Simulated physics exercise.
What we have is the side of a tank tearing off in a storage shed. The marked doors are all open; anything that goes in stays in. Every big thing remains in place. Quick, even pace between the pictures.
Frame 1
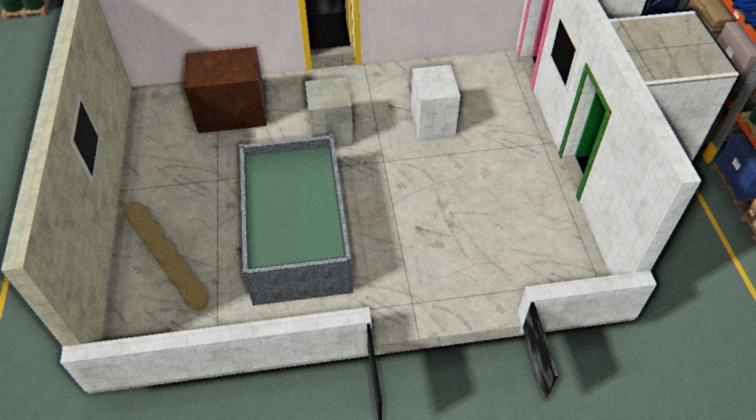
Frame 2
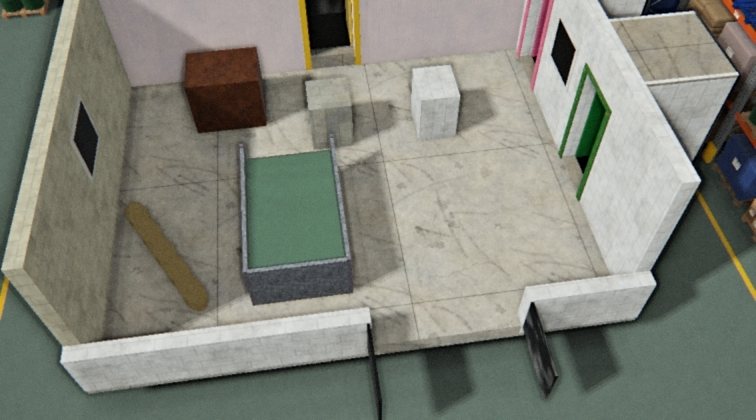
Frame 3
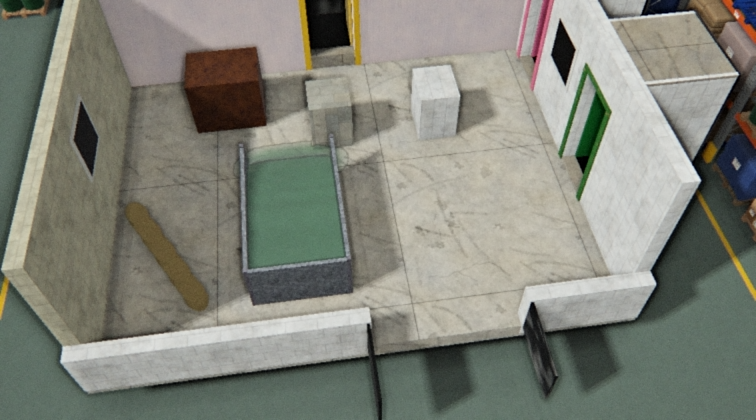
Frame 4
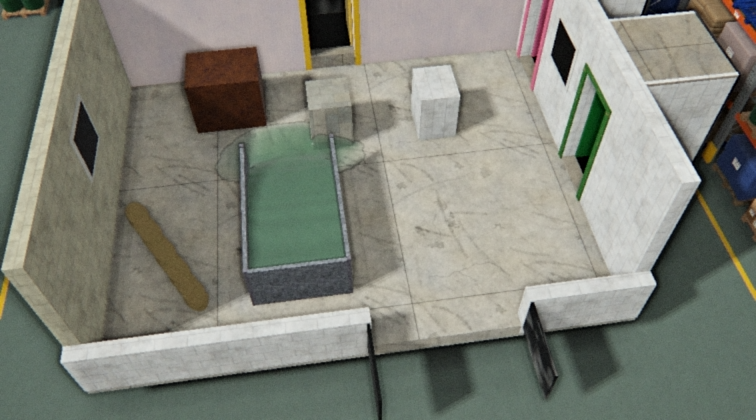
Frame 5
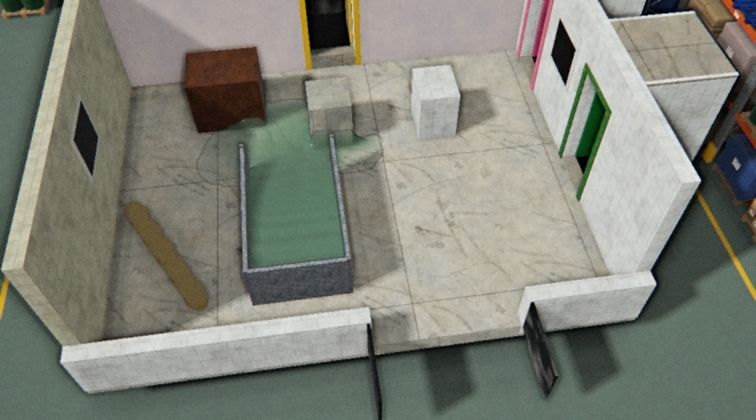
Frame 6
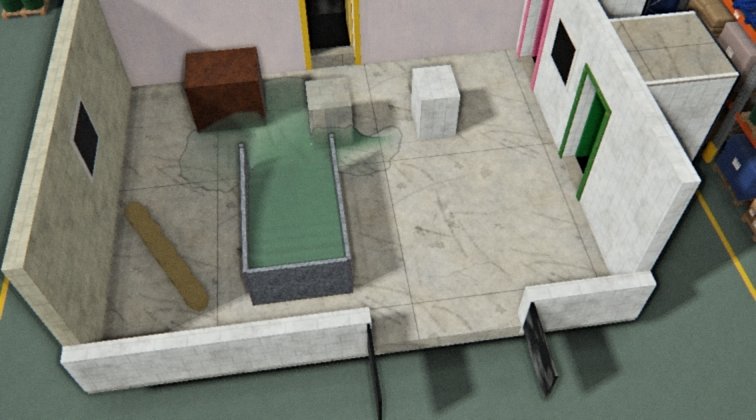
A grey-walled tank of green water stands left of centre in a roofless, pale-floored storage shed, seen from high above by a still camera. Behind it sit a rust-brown block, a beige block and a white block, with a tan plank-like piece at left and a green-framed doorway at right. The tank's far side vanishes, and water pours out, spreading thinly around the brown and beige blocks.
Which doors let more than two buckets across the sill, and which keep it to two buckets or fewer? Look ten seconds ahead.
As I see it, the green door ends up above the line. The yellow door ends up at or below the line. The pink door ends up above the line.
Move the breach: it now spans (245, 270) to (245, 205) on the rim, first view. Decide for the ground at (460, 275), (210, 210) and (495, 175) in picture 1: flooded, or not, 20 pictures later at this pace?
Going through them, the first would be submerged, the next submerged and the last still bare.
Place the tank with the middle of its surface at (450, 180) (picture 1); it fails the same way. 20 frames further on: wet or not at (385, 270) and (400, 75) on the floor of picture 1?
The first spot is untouched and the second is swamped.
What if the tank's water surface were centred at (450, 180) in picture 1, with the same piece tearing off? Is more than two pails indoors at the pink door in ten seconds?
Pink: Above the limit.
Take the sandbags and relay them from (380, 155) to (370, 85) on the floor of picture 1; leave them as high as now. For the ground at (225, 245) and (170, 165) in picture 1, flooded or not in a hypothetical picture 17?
Spared, swamped.
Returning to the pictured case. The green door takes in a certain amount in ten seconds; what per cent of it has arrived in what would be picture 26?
Some 50 in a hundred.
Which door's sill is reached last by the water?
From what the pictures show, it's the pink door.
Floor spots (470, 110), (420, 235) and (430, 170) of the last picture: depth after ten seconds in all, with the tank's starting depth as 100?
Readings in sequence: 4, 6, 4 percent.
A moment on, water covers 25 % of the floor; the green door not reached, the yellow door wet at the sill, nothing in, the pink door not reached.
Next, water covers 45 % of the floor; the green door not reached, the yellow door wet at the sill, nothing in, the pink door not reached.
Then, water covers 70 % of the floor; the green door over two buckets in, the yellow door wet at the sill, nothing in, the pink door over two buckets in.
Later, water covers 85 % of the floor; the green door over two buckets in, the yellow door wet at the sill, nothing in, the pink door far over two buckets in.
In the end, water covers 95 % of the floor; the green door over two buckets in, the yellow door wet at the sill, nothing in, the pink door far over two buckets in.
